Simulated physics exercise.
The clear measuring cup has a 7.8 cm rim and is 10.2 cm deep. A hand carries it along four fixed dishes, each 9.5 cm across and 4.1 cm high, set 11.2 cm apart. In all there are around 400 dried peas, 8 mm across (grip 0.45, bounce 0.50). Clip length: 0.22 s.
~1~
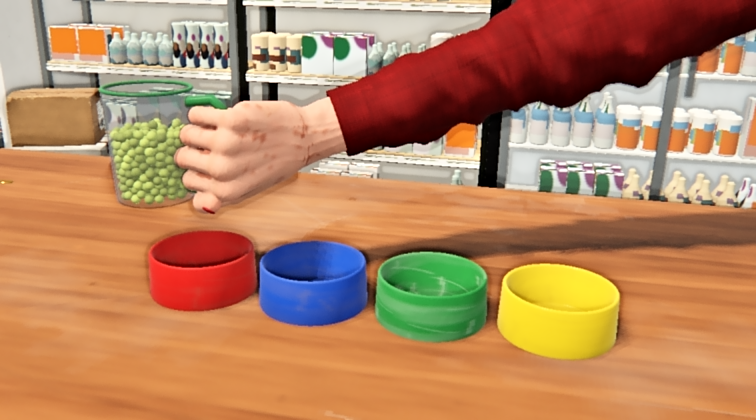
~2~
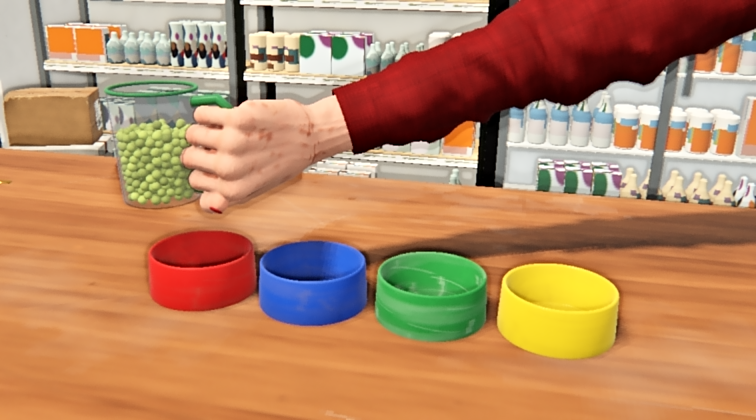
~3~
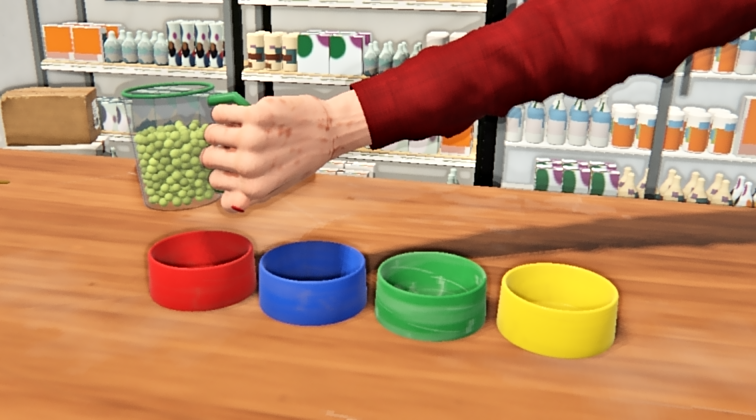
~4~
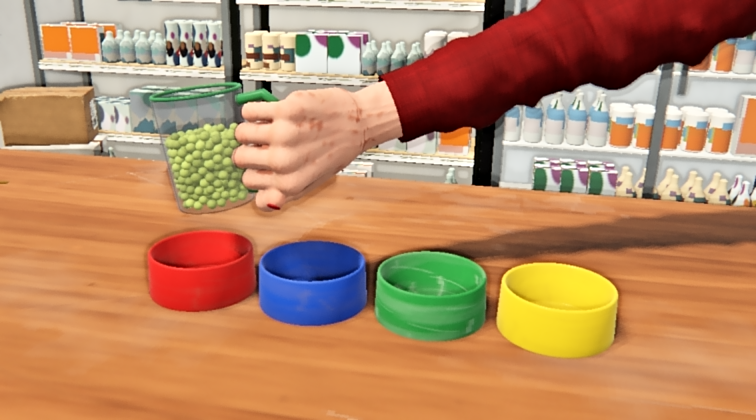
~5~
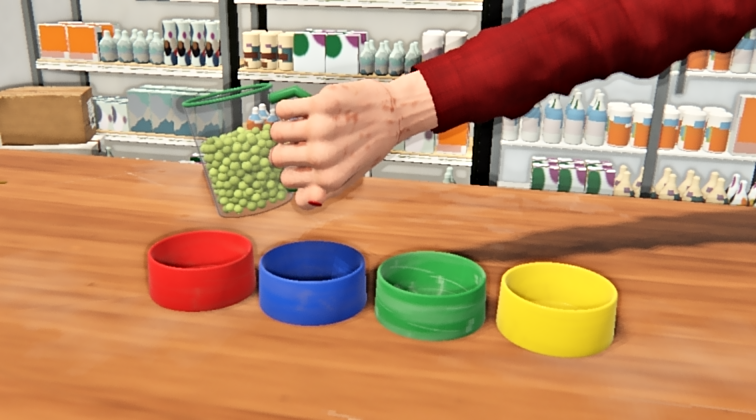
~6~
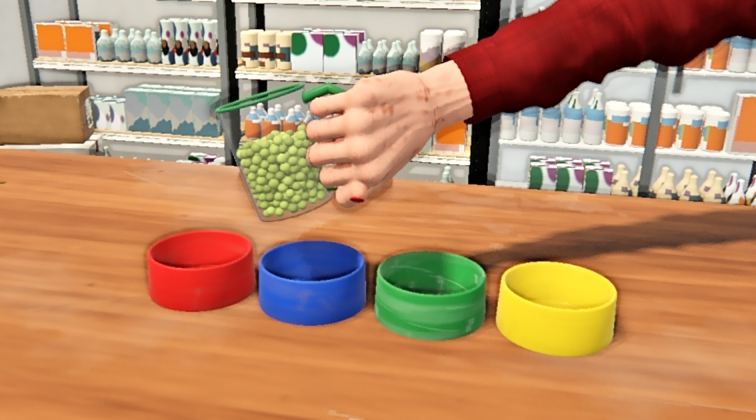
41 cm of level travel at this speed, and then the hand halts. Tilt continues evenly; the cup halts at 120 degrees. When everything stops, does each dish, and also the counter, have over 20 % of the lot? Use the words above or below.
Red dish - below; blue dish - below; green dish - below; yellow dish - above; counter - above.
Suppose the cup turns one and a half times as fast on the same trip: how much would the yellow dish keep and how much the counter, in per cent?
Shares: Yellow at 70; counter at 30.
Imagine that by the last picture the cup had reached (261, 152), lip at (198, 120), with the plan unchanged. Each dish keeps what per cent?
Red 0; blue 0; green 10; yellow 70.
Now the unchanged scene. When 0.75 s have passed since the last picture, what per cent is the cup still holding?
95 per cent.
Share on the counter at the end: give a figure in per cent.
30 %.
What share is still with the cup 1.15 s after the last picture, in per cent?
Approx. 15 % - an estimate.
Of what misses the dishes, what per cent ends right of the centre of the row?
About 100 %.
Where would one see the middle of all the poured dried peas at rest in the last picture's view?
Close to pixel (530, 309).
Then, 0.45 s after the last picture, tilt 67 degrees; cup holds 100 %.
Then, 0.75 s after the last picture, tilt 99 degrees; cup holds 95 %.
Then, 1.15 s after the last picture, tilt 120 degrees; cup holds 15 %, green 5 %, yellow 60 %.
In the end, red 0 %, blue 0 %, green 5 %, yellow 70 %, counter 30 %.
